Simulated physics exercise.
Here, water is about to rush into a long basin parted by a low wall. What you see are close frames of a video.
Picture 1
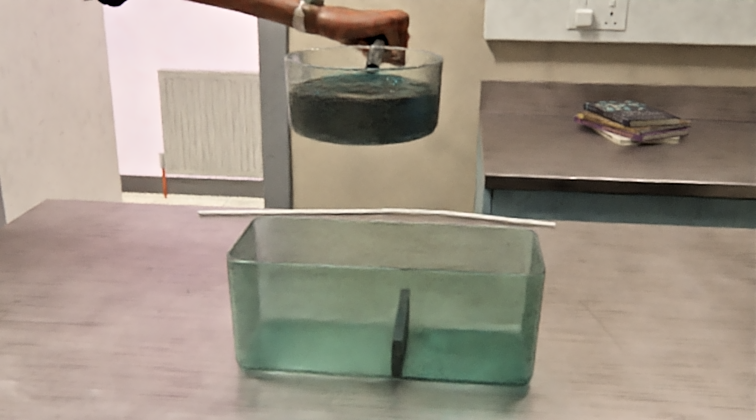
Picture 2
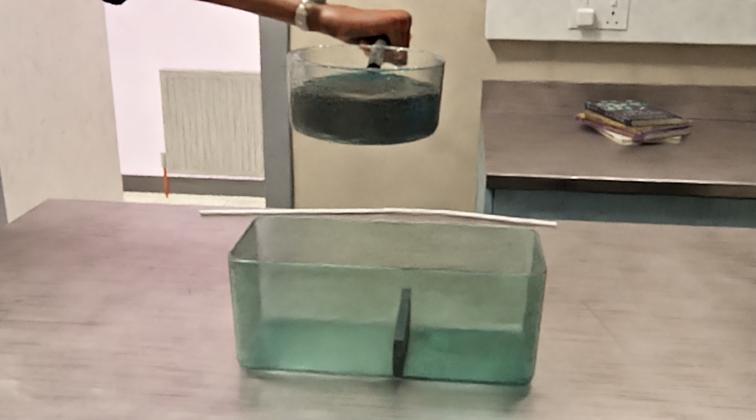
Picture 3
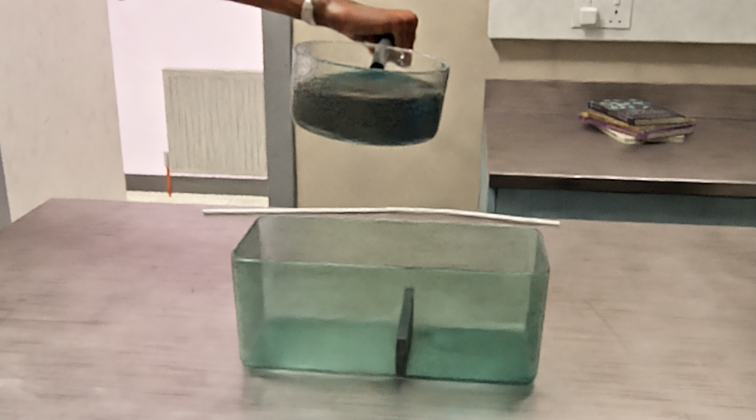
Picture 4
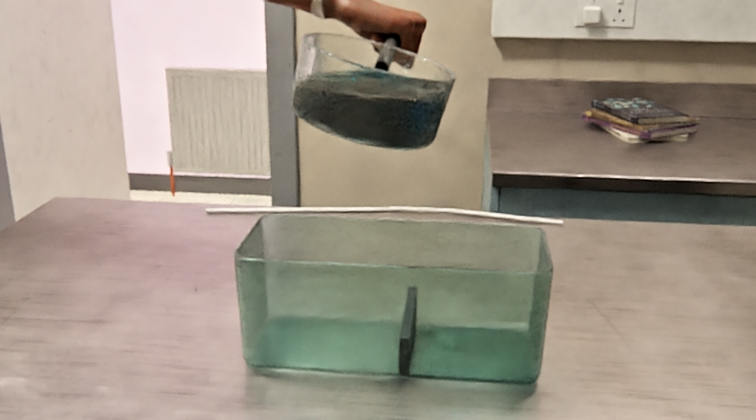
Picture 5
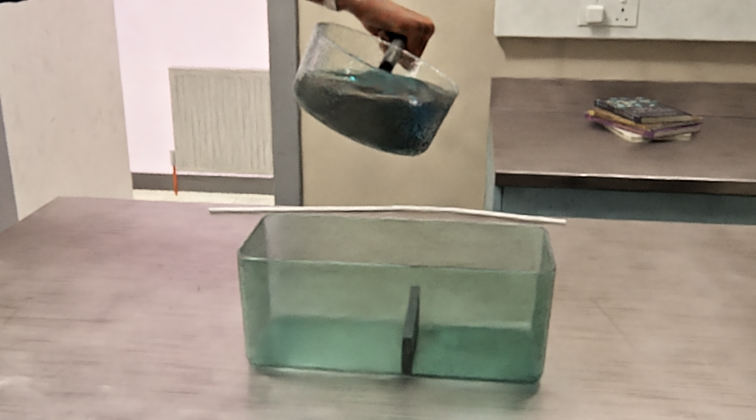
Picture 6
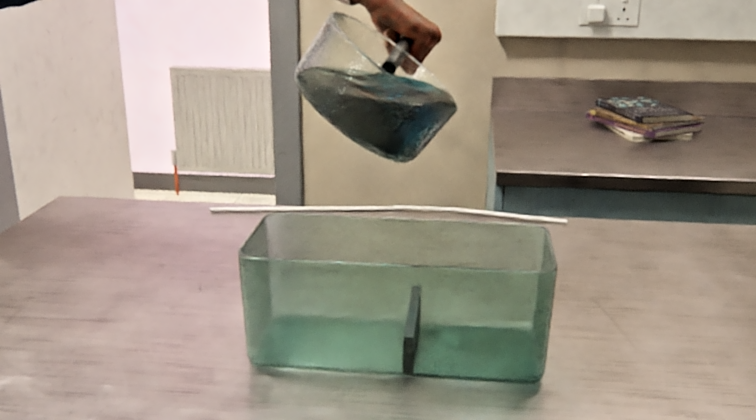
The footage shows a hand holding a clear round bowl of dark bluish water above a long glass basin parted by a low wall, then tilting the bowl steadily and increasingly steeply so its right rim lowers.
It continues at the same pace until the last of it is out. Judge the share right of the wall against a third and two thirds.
Tops two thirds.
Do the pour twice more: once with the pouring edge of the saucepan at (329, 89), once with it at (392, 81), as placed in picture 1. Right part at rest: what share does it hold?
Start one gives some 15 %, start two some 55 %.
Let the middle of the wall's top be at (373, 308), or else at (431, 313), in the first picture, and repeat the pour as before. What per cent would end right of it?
Result: 80 % first, 70 % second.
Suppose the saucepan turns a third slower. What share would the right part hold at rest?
I'd estimate about 90 percent ends up there.
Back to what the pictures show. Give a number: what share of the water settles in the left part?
Close to 15 in a hundred.
A moment on, the saucepan is tipped right over and 21 per cent is still to pour, 0 is left of the wall and 23 right of it.
Next, the saucepan is tipped right over and 5 per cent is still to pour, 5 is left of the wall and 71 right of it.
Then the saucepan is tipped right over and 1 per cent is still to pour, 9 is left of the wall and 74 right of it.
Later the saucepan is tipped right over and 0 per cent is still to pour, 13 is left of the wall and 80 right of it.
At rest 17 per cent lies left of the wall, 77 right of it and 6 outside.
